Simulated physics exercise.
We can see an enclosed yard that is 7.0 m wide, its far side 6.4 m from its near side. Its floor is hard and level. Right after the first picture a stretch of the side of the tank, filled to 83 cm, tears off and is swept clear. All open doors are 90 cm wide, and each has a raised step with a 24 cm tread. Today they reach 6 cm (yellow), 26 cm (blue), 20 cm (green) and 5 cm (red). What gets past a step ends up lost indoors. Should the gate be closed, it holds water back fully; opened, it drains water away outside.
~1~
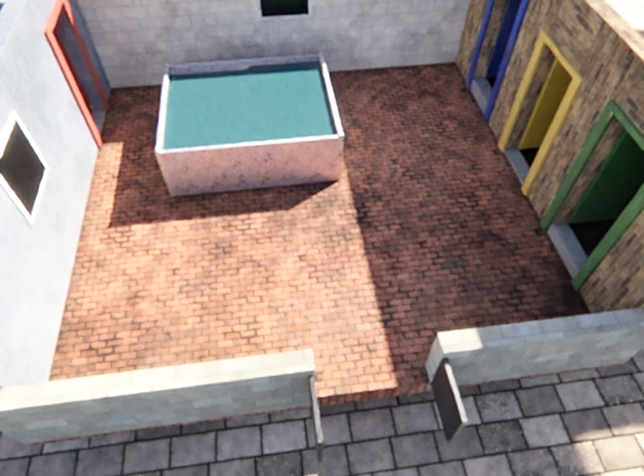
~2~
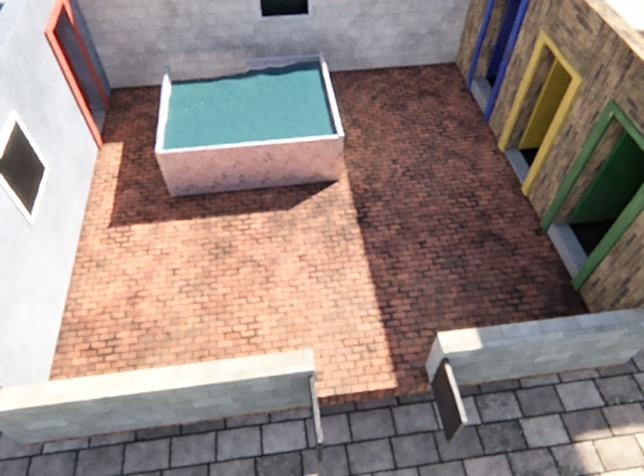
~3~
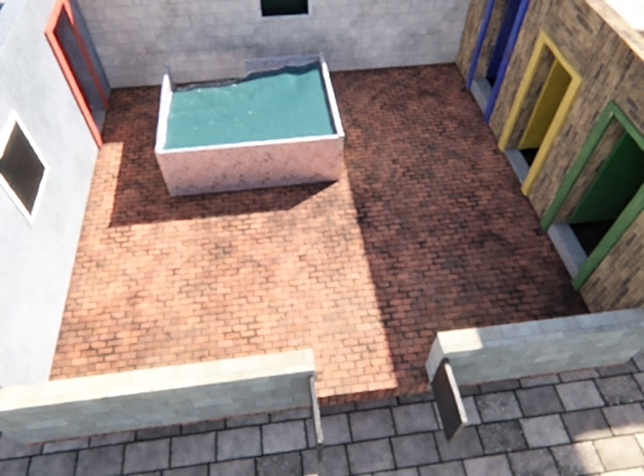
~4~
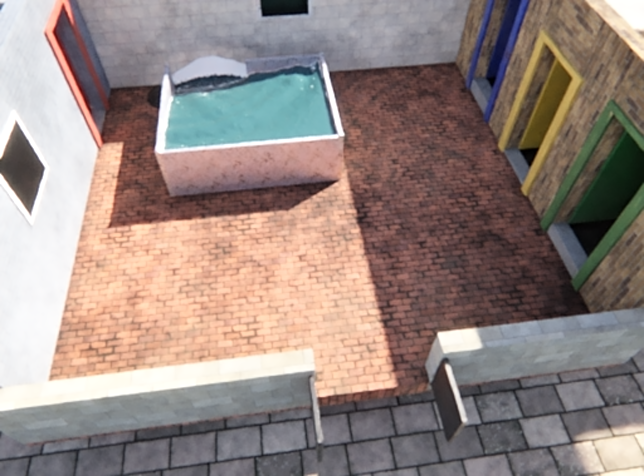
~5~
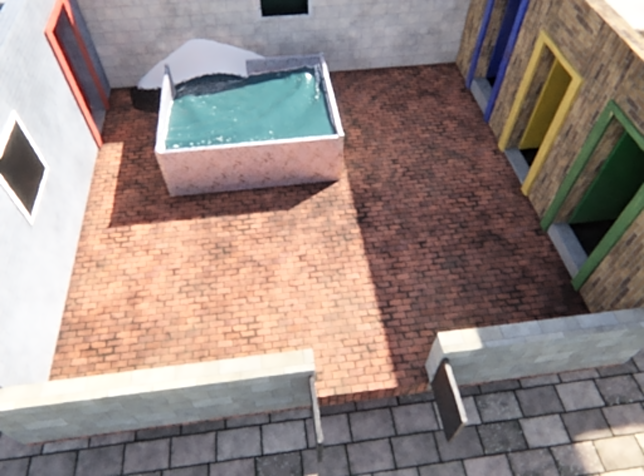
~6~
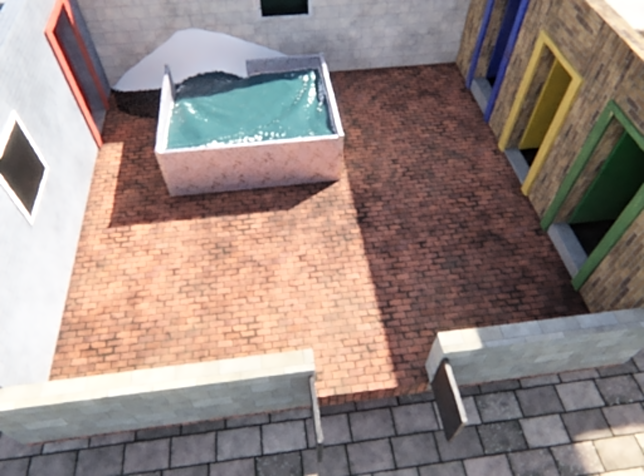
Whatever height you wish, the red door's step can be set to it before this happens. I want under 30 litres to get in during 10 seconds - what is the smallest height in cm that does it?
You would need about 32 cm.
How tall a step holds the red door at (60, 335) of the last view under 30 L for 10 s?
Minimum: Close to 16 cm.
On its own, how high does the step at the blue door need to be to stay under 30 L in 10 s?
For blue: Close to 18 cm.
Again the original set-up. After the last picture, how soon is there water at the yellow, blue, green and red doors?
Arrival: Yellow 2.0 s, blue 1.2 s, green 3.0 s, red 0.4 s.
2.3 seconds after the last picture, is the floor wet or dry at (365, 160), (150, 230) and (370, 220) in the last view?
Status: Clear / submerged / clear.
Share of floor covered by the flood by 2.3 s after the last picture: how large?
The wet part is about 45 per cent.
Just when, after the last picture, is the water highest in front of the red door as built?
Crest at t of about 1.4 s.
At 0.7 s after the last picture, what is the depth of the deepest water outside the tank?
Around 74 centimetres.
Then, 0.7 s after the last picture water covers 15 % of the floor, deepest (74 cm) near (111, 91); 21 cm at the red door, 11 litres in over its 5 cm step.
Then, 2.3 s after the last picture water covers 45 % of the floor, deepest (44 cm) near (121, 90); 22 cm at the red door, 229 litres in over its 5 cm step.
Then, 9.3 s after the last picture water covers 95 % of the floor, deepest (16 cm) near (111, 91); 10 cm at the red door, 568 litres in over its 5 cm step.
At the red door as built, the water peaked near 26 cm, 1.3 s after the last picture.
With a step of 26.5 cm, 62 litres would have come in within the 10 s; with 35.5 cm, 18 litres. So under 30 litres takes about 32 cm.
